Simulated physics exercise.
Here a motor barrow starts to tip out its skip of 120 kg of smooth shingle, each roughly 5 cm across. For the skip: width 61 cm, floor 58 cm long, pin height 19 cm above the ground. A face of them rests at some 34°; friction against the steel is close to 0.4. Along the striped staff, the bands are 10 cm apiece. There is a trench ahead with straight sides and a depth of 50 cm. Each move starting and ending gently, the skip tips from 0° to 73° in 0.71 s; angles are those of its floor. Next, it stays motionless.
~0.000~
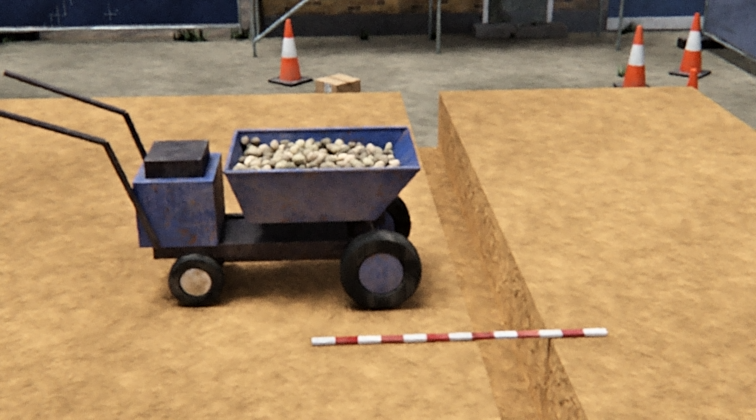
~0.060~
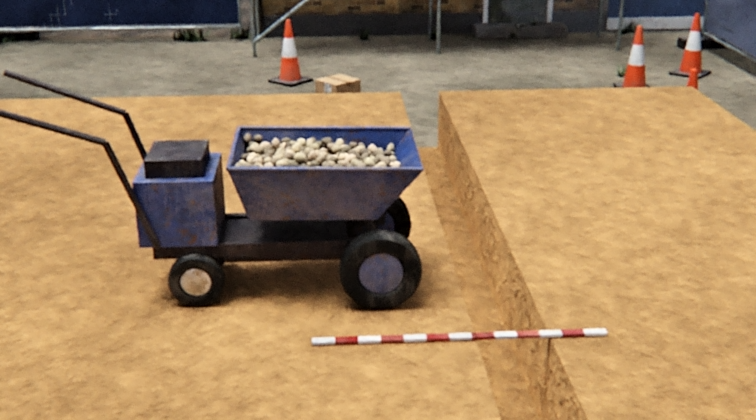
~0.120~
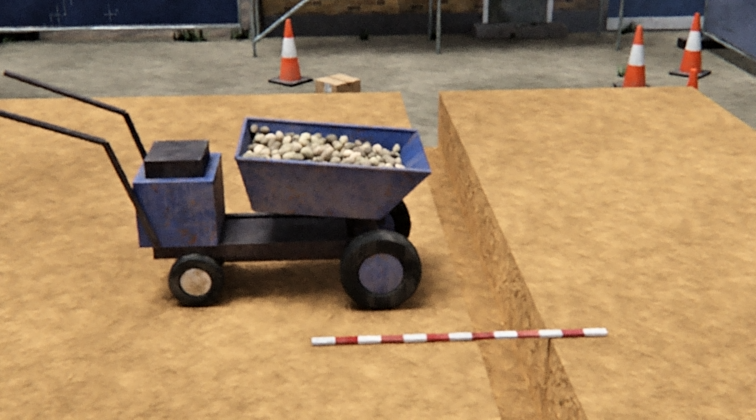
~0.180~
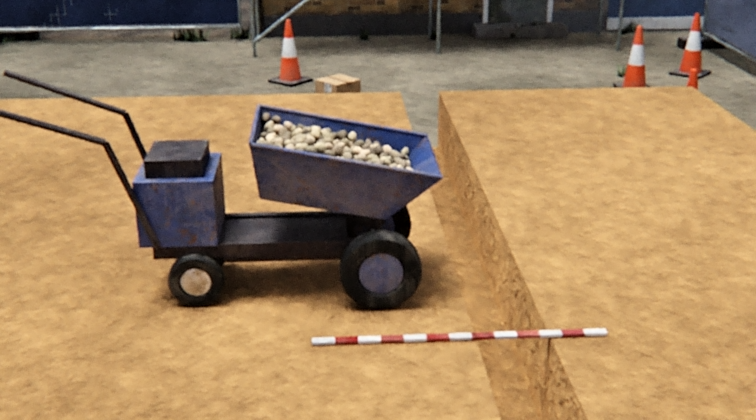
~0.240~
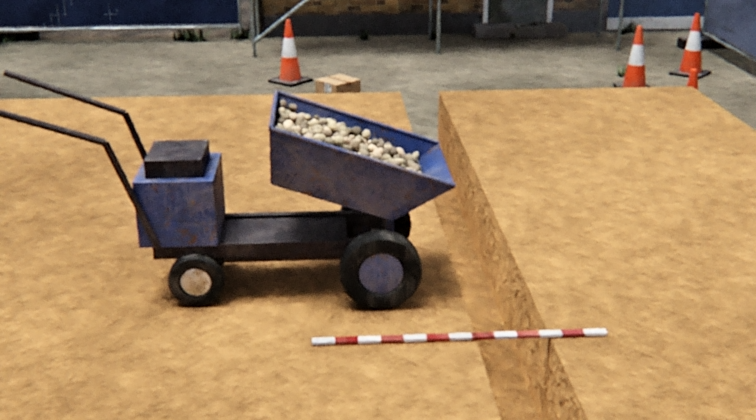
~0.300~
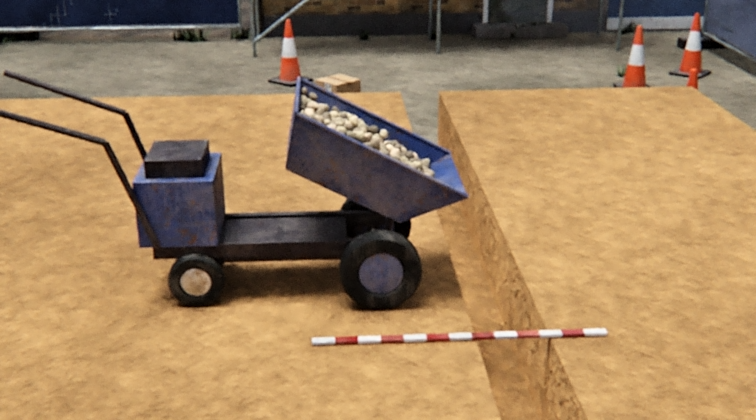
A blue skip full of pale rounded stones, mounted on a motor barrow, sits level and then tilts steadily, its rear rising and its front lip lowering toward the trench on the right, while the barrow stays still.
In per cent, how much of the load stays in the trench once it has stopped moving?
I would say about 41 per cent.
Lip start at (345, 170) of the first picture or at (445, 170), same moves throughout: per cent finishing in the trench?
I'd expect close to 85 per cent at the first and 15 per cent at the second.
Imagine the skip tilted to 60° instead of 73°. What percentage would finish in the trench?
I'd guess some 40 in a hundred.
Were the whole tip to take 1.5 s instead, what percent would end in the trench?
Roughly 55 per cent would.
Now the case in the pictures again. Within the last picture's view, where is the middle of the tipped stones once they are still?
(550, 272).
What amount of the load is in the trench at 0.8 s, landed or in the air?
About 20 per cent by then.
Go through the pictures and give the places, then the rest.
In the first frame, the skip is at 0°, its lip at (420, 168); the top of the load is at (298, 146).
In the second frame, the skip is at 1°, its lip at (423, 169); the top of the load is at (299, 145); the stones move at 0.3 m/s on average.
The third frame shows lip at (431, 172), floor tilted 6°, highest stones at (278, 137); the stones move at 0.7 m/s on average.
The fourth frame shows lip at (442, 178), floor tilted 12°, highest stones at (274, 129); the stones move at 1.0 m/s on average.
In the fifth frame, the skip is at 19°, its lip at (455, 186); the top of the load is at (287, 115); the stones move at 1.2 m/s on average.
In the sixth frame, the skip is at 28°, its lip at (468, 197); the top of the load is at (307, 103); the stones move at 1.3 m/s on average.
After 0.5 s the floor is at 61°; 100 % in the skip; the foremost stones are at (487, 224).
After 0.8 s the floor is at 73°; 56 % in the skip, 19 % in the trench, 25 % past the trench; the foremost stones are at (573, 274).
After 1.2 s the floor is at 73°; 9 % in the skip, 32 % in the trench, 59 % past the trench; the foremost stones are at (729, 261).
After 3.1 s the floor is at 73°; 0 % in the skip, 41 % in the trench, 59 % past the trench; the foremost stones are past the picture's edge.
